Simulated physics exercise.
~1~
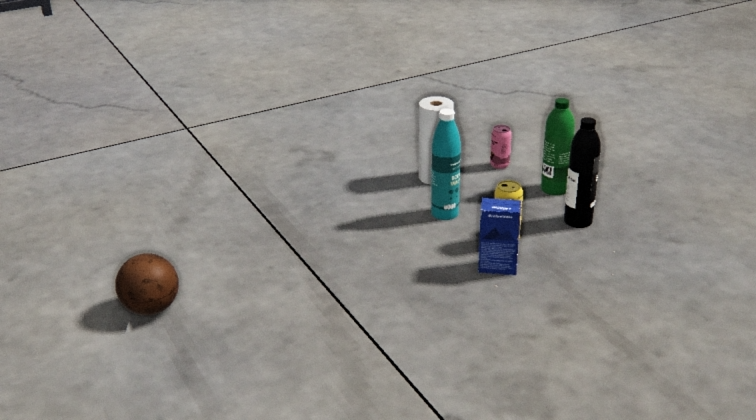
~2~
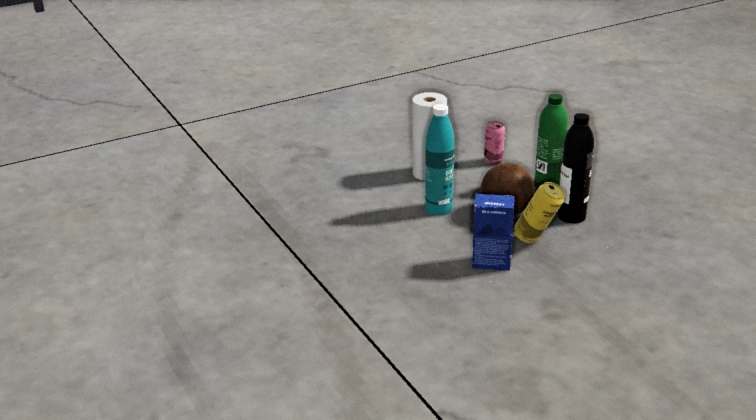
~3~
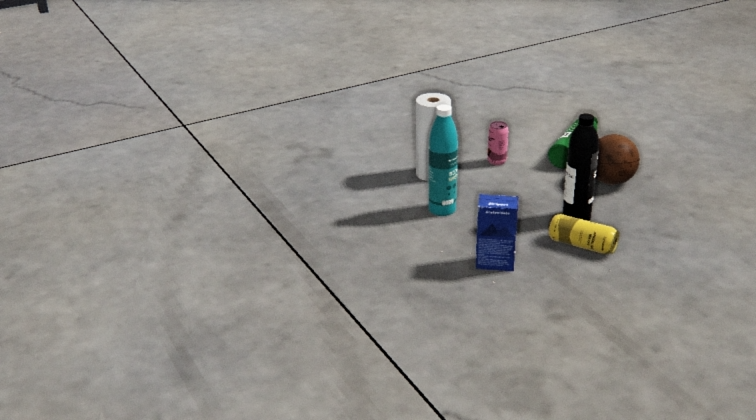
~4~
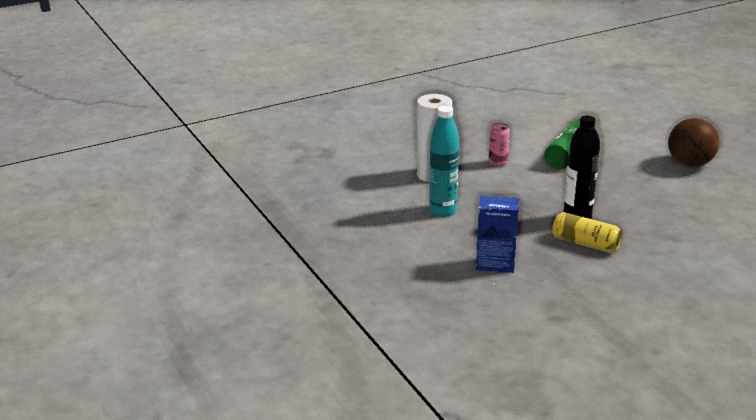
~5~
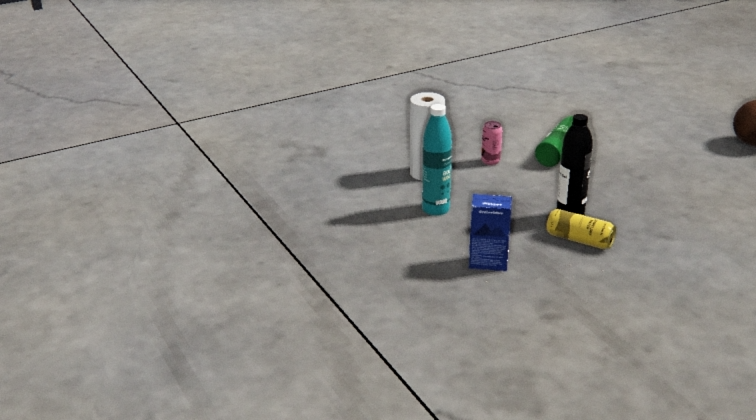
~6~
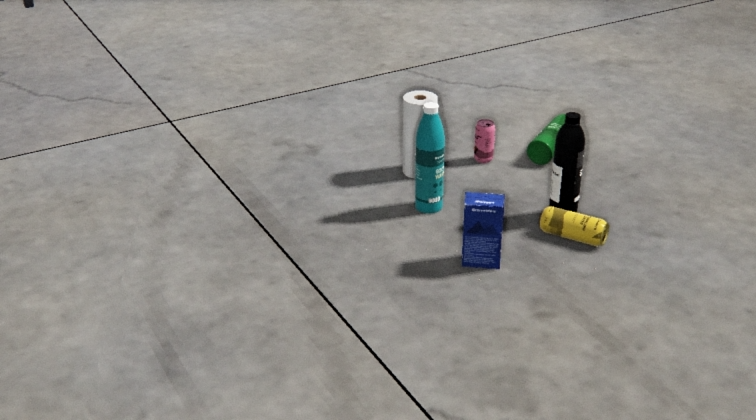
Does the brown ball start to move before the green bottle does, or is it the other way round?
The brown ball moves first, rolling in among the objects while the green bottle is still upright. The green bottle only goes over after that.
